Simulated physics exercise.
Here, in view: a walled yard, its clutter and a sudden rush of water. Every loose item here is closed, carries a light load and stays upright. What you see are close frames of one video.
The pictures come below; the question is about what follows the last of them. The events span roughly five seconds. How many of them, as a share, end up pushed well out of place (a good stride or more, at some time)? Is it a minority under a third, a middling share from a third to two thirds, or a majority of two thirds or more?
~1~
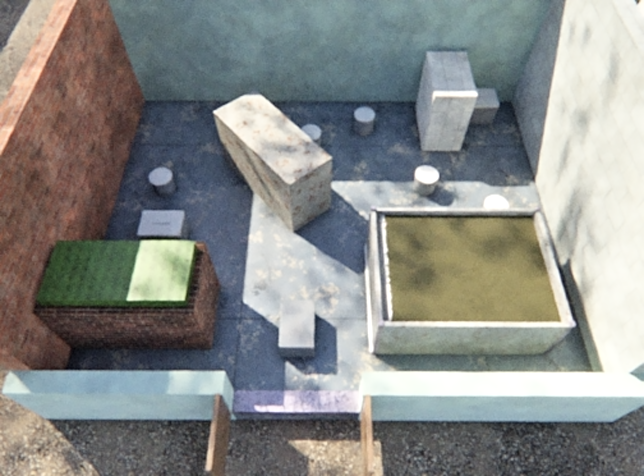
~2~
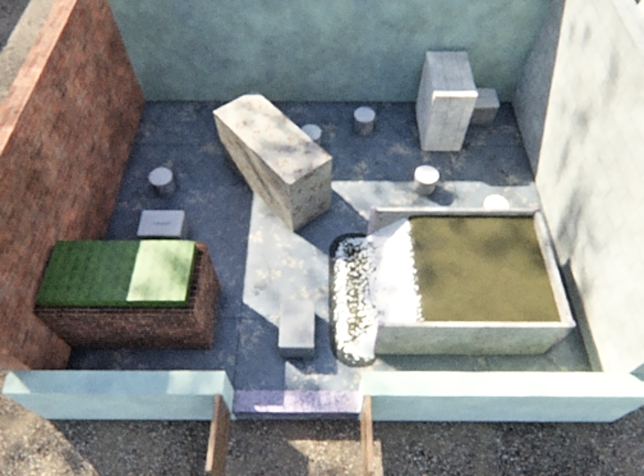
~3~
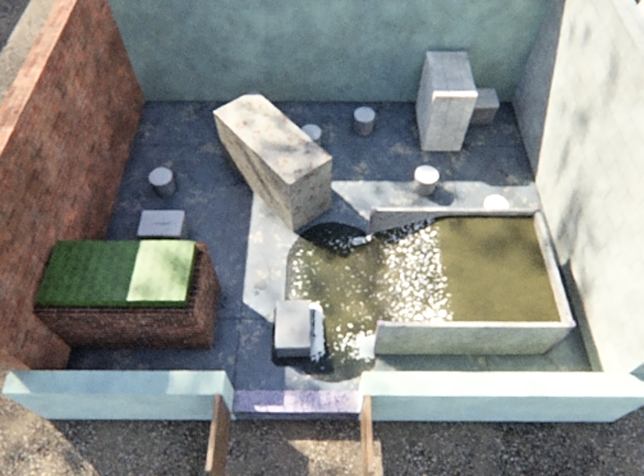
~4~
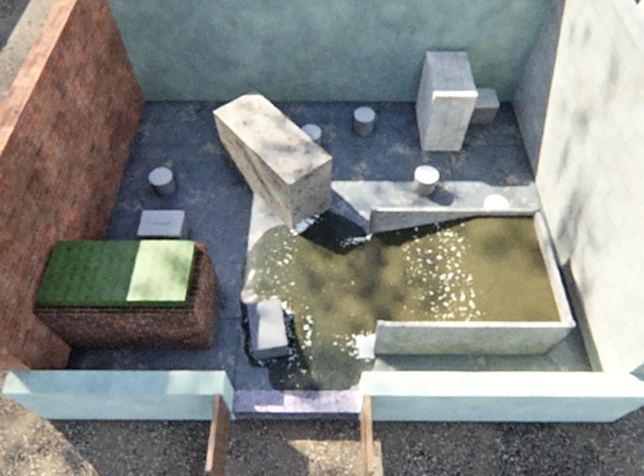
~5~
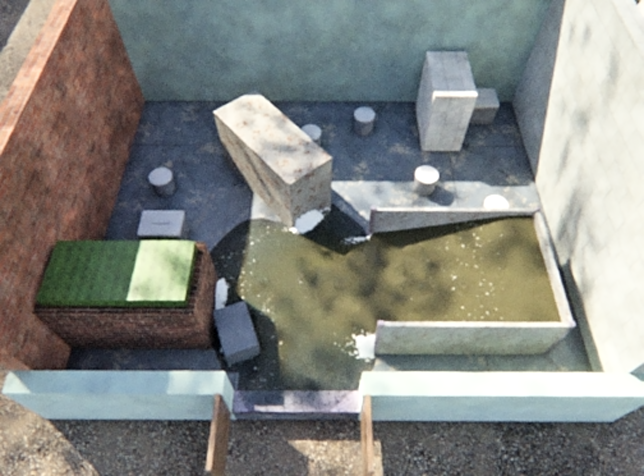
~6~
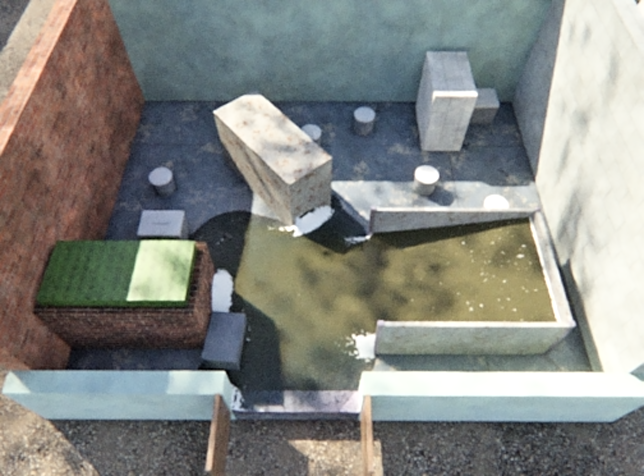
It lands in the middle band.
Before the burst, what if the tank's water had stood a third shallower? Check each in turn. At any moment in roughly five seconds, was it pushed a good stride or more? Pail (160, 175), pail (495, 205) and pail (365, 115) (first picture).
Well, in sequence: Carried that far, not carried that far, not carried that far.
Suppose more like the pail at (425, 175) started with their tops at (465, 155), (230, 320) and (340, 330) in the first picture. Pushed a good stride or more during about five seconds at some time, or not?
The first sits tight, the second travels far, the third travels far.
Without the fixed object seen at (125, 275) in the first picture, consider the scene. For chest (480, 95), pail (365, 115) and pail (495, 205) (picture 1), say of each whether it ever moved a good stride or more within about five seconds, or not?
Working through the list, the first object stuck around, the middle one covered the distance, and the last stuck around.
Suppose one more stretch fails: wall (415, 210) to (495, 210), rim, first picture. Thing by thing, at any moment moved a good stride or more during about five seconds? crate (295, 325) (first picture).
Recorded result: Full stretch not covered.
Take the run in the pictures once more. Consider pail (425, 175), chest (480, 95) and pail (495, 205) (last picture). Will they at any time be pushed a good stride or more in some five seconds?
Never got far, then never got far, then never got far.
A moment on, 1 of 8 are well off their spots; 1 afloat.
Next, 3 of 8 are well off their spots; 3 afloat.
Later, 3 of 8 are well off their spots; 3 afloat.
In the end, 5 of 8 are well off their spots, and 5 have been at some point; 5 afloat.
